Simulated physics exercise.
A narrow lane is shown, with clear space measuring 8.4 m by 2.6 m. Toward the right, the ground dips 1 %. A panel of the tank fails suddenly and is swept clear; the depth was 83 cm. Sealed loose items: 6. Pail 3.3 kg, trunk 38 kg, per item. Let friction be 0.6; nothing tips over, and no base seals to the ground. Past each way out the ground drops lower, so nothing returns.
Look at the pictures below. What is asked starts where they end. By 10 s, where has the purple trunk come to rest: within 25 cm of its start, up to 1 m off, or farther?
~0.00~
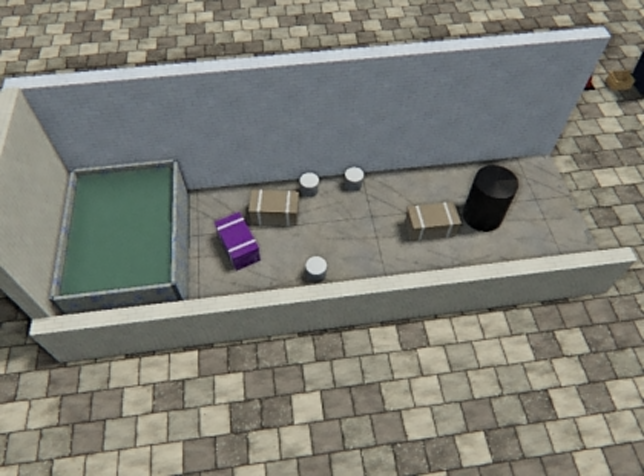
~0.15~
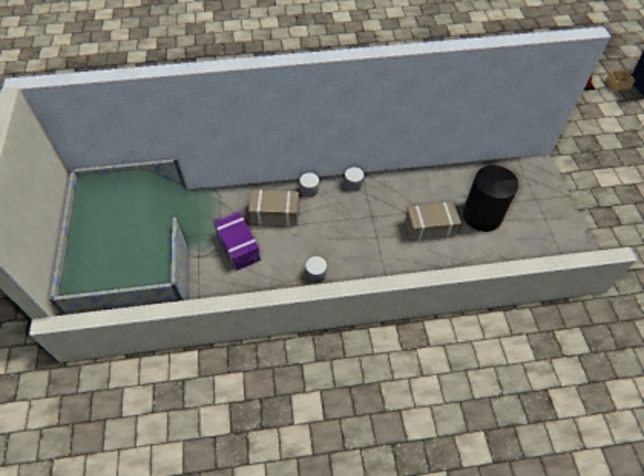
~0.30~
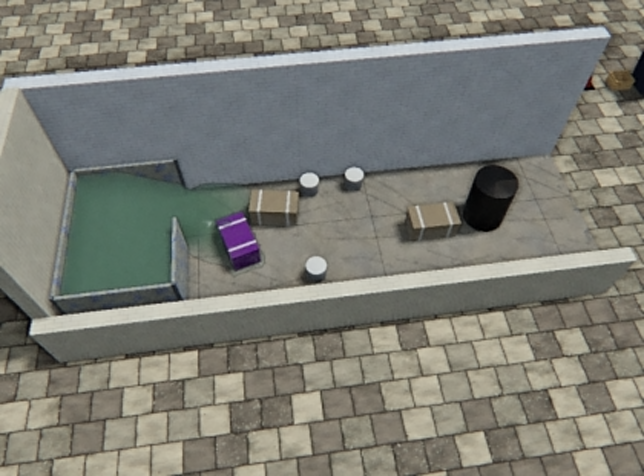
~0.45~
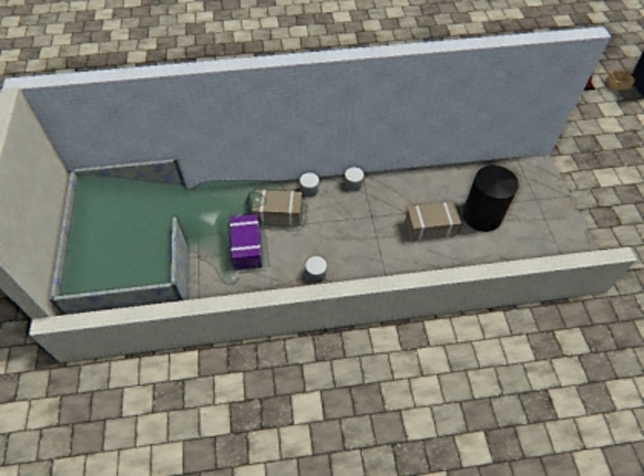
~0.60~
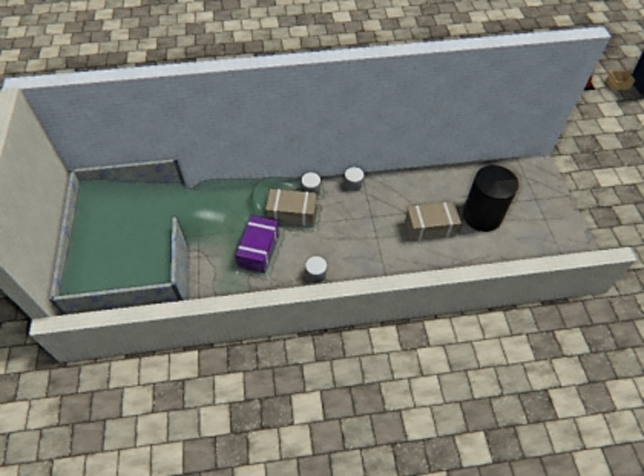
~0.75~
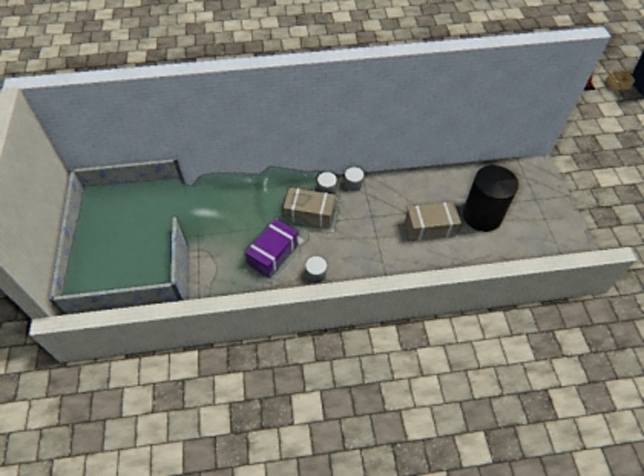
It winds up a long way off.
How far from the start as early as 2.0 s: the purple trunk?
I'd guess some 150 cm by then.
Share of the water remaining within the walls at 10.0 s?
Around 42 per cent of the water is still in there.
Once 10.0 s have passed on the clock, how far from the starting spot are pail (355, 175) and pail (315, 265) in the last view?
Taking them in the order asked, one is washed out, then the other is washed out.
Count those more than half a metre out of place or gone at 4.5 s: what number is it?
I count 6 of them.
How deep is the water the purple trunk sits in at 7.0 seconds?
I'd put it at about 10 cm.
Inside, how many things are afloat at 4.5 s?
Total: 2.
After 2.0 s the purple trunk is near (334, 266), 1.7 m from its start, aground; 0 of 6 are out; 3 afloat.
After 4.5 s the purple trunk is near (430, 252), 3.1 m from its start, afloat; 3 of 6 are out; 2 afloat.
After 7.0 s the purple trunk is near (544, 240), 5.0 m from its start, aground; 4 of 6 are out; 0 afloat.
After 10.0 s the purple trunk has gone out; 5 of 6 are out; 0 afloat.
